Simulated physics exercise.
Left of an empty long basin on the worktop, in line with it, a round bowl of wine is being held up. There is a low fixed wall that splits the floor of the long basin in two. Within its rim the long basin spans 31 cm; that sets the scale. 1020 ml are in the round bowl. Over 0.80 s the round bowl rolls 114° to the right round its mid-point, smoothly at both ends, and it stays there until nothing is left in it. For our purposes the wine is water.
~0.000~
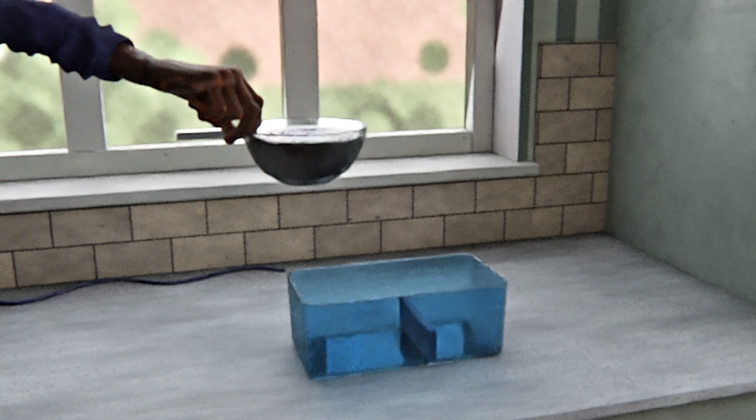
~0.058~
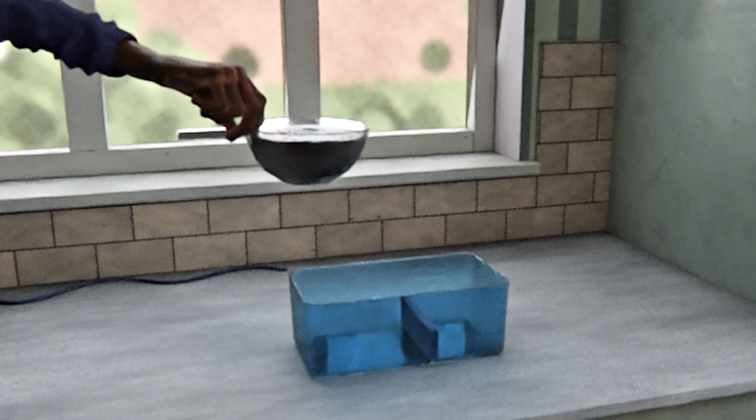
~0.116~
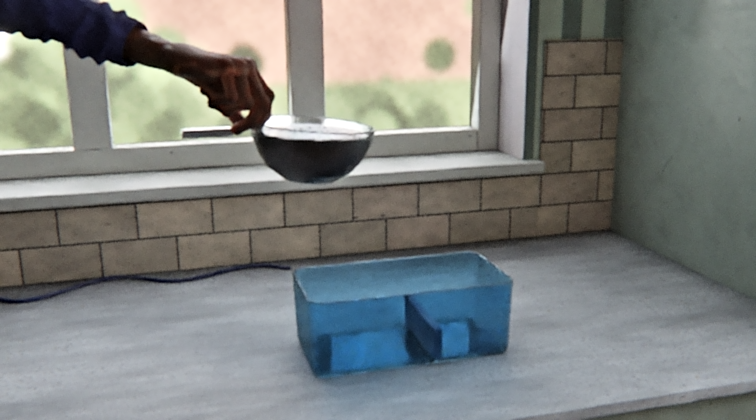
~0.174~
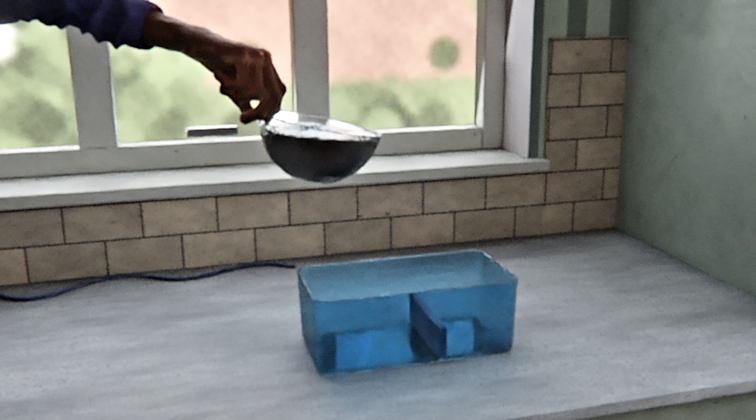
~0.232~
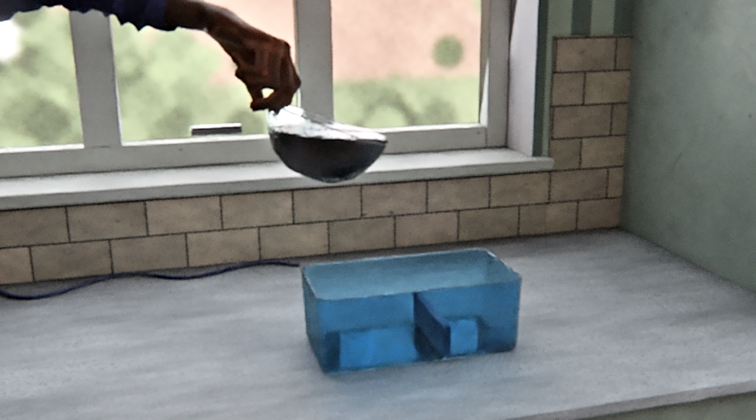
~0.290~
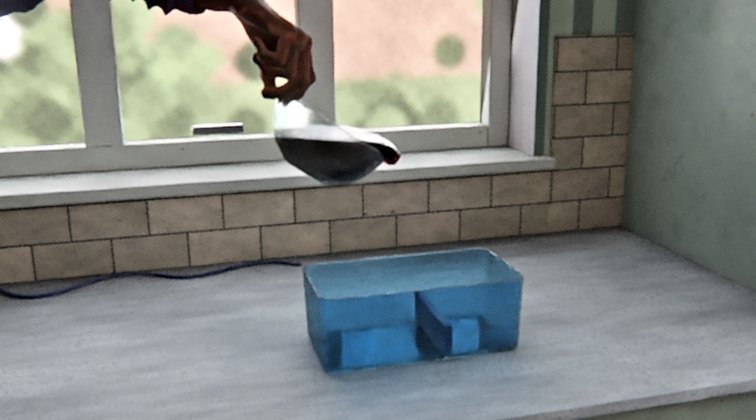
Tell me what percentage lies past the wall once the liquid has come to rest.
Some 32 per cent.
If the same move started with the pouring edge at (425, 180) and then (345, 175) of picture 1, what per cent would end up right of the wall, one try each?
Result: 70 per cent, then 10 per cent.
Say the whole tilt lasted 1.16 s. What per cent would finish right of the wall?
Then it comes to around 50 per cent.
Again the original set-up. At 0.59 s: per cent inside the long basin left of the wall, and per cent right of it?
Lab note: Left near 14, right near 32.
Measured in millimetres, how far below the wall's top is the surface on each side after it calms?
Near 28 mm for the left and near 32 mm for the right.
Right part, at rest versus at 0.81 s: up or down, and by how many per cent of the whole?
Looks like it goes higher by around 4.
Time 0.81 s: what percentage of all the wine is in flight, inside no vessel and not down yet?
I'd say some 14 per cent is in the air.
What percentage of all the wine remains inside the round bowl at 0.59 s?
Still held: Roughly 8 % of the total.
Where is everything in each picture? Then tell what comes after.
Tilt 0°; pouring edge (364, 124); surface from (246, 137) to (360, 131); the long basin's rim runs from (295, 289) to (489, 269); the wall's top is at (417, 314), in the first frame.
Tilt 1°; pouring edge (366, 125); surface from (247, 135) to (362, 132), in the second frame.
Tilt 6°; pouring edge (372, 129); surface from (253, 132) to (368, 133), in the third frame.
Tilt 13°; pouring edge (378, 135); surface from (262, 129) to (375, 133), in the fourth frame.
Tilt 22°; pouring edge (383, 144); surface from (270, 129) to (380, 139); 2 per cent is over the edge, in the fifth frame.
Tilt 33°; pouring edge (384, 155); surface from (276, 133) to (375, 143); 11 per cent is over the edge, in the sixth frame.
After 0.59 s the tilt is 96° and 8 per cent is still to pour, 14 is left of the wall and 33 right of it.
After 0.81 s the tilt is 114° and 0 per cent is still to pour, 57 is left of the wall and 28 right of it.
After 1.05 s the tilt is 114° and 0 per cent is still to pour, 62 is left of the wall and 32 right of it.
After 1.30 s the tilt is 114° and 0 per cent is still to pour, 62 is left of the wall and 32 right of it.
In the end 62 per cent lies left of the wall, 32 right of it and 5 outside.
